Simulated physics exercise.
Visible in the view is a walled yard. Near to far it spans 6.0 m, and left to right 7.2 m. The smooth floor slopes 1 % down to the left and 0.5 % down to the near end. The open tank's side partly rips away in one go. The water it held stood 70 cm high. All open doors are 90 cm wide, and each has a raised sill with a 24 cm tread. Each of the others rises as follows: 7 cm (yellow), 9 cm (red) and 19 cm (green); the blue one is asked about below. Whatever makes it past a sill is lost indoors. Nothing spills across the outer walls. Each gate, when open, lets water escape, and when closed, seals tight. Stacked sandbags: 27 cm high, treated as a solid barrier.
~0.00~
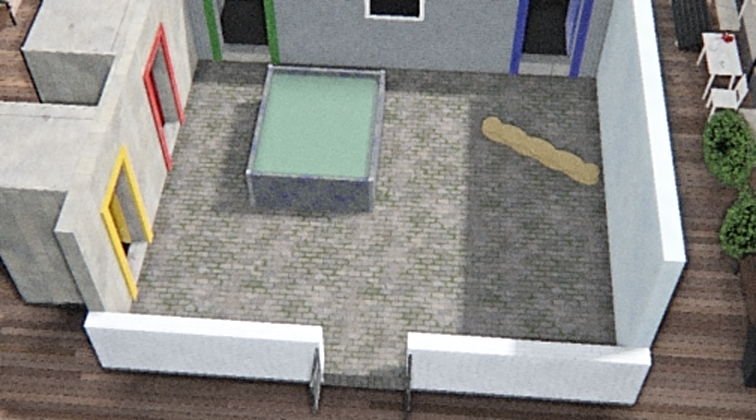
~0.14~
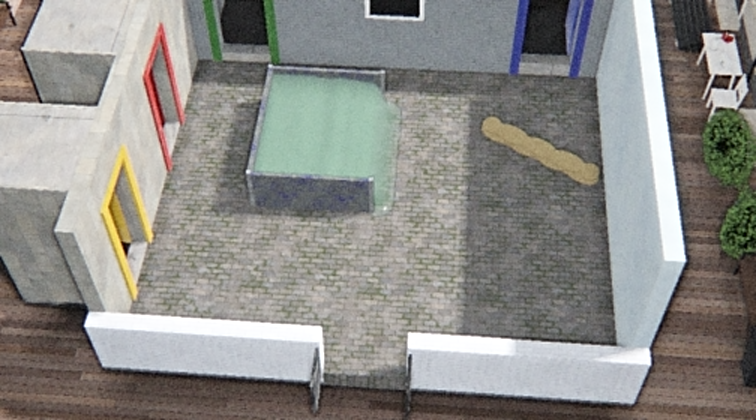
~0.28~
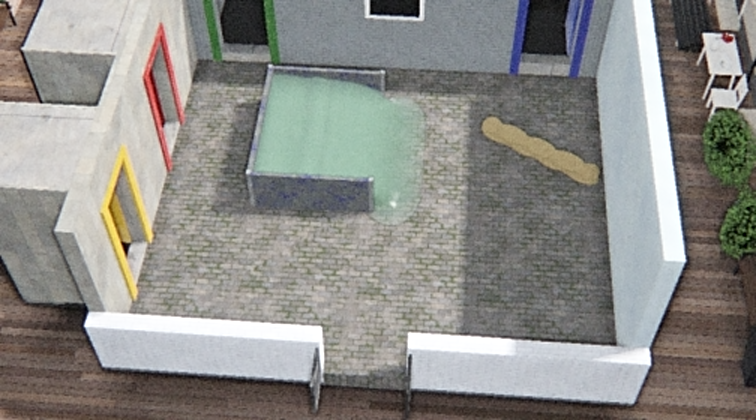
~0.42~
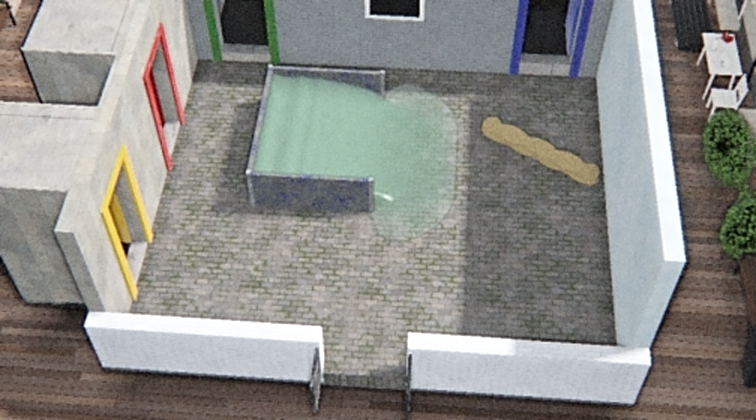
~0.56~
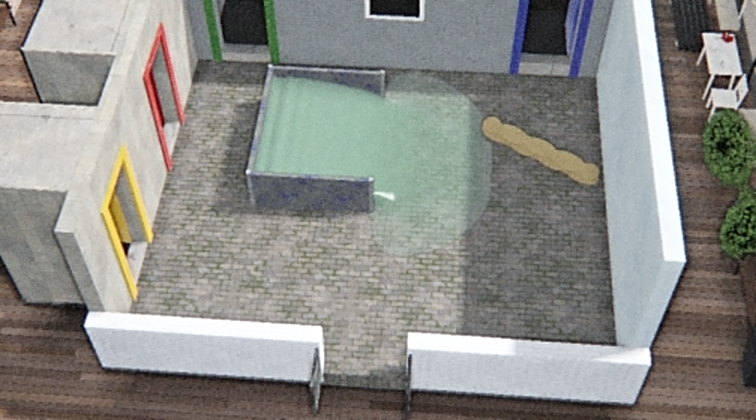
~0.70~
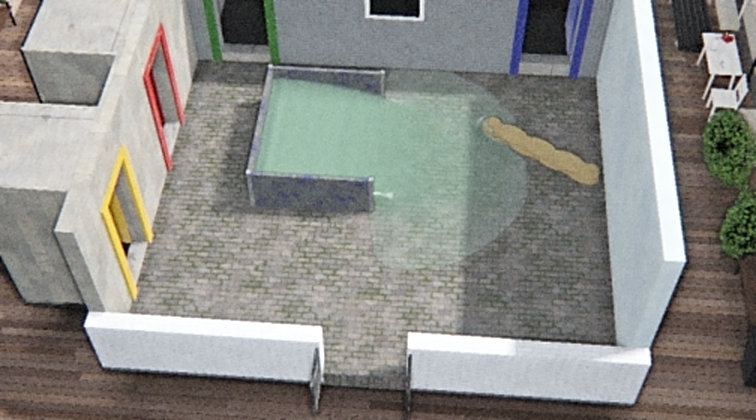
In this clip, a tank of greenish water stands in a paved, walled yard with coloured doorways until its right side opens, and the water pours out and fans across the paving, reaching the upper end of the sandbag row.
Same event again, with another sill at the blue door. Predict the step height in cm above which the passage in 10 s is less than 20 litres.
About 16 cm of height.
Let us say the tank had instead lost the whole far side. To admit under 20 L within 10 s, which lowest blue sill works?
A height of around 14.0 cm.
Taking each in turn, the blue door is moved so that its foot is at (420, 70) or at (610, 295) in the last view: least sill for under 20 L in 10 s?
In turn: About 7.5 cm, about 15 cm.
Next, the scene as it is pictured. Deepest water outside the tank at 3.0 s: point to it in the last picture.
Near (608, 376).
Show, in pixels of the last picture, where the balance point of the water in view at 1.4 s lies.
My guess is close to (397, 158).
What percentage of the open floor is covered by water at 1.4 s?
About 40 per cent.
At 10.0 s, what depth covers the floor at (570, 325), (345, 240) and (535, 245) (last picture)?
Respectively 5 cm, 3 cm and 5 cm.
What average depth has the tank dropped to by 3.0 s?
About 14 centimetres on average.
After 1.4 s water covers 40 % of the floor, deepest (34 cm) near (485, 126); 11 cm at the blue door, 0 litres in over its 27 cm sill.
After 3.0 s water covers 45 % of the floor, deepest (48 cm) near (608, 376); 18 cm at the blue door, 0 litres in over its 27 cm sill.
After 10.0 s water covers 95 % of the floor, deepest (16 cm) near (121, 345); 6 cm at the blue door, 0 litres in over its 27 cm sill.
At the blue door as built, the water arrived by 1.2 s and peaked near 22 cm at 1.8 s.
Run again over the same 10 s with other heights there, 27 litres in over 14.5 cm, 7 litres over 19.5 cm. The limit of 20 litres is kept from about 16 cm up.
